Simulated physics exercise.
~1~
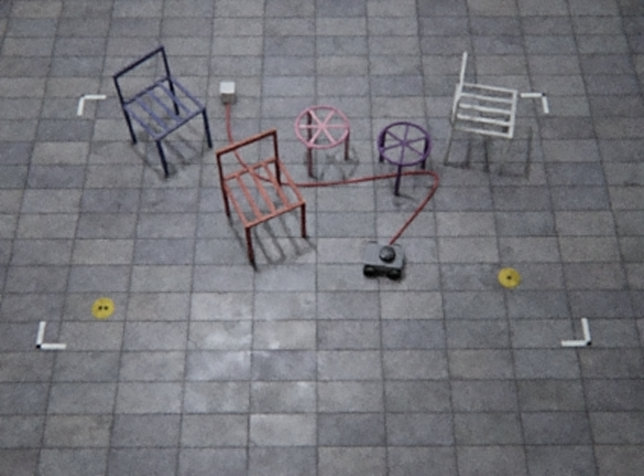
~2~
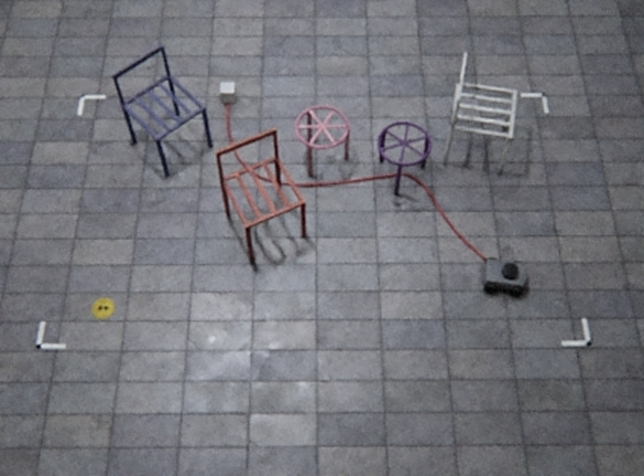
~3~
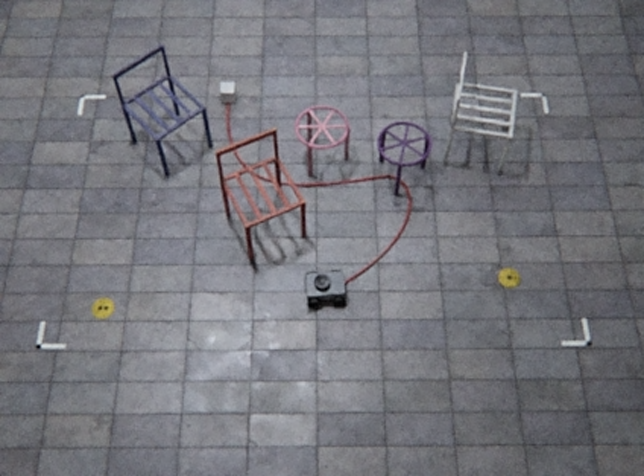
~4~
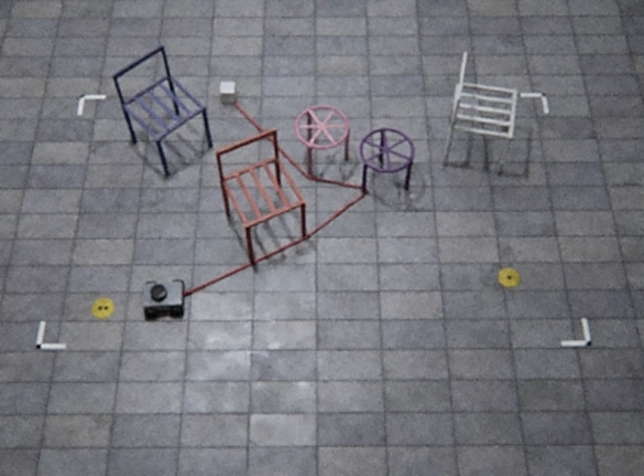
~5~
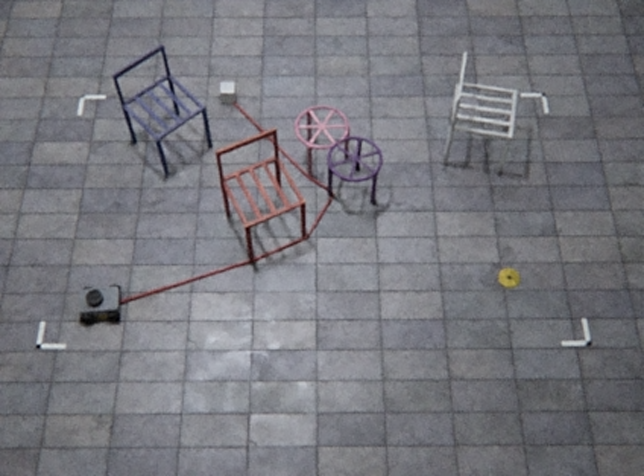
A small dark cart on a red lead moves across a grey tiled floor, seen from above at an angle. The lead runs from a pale box at upper left, past a red chair, to a purple stool near the centre, with a pink stool between them, a blue chair at left and a white chair at right. The cart first goes right onto a yellow mark, then heads back left. As it continues, the taut lead drags the purple stool left. The cart ends on the left yellow mark, the stool shifted close beside the pink one.
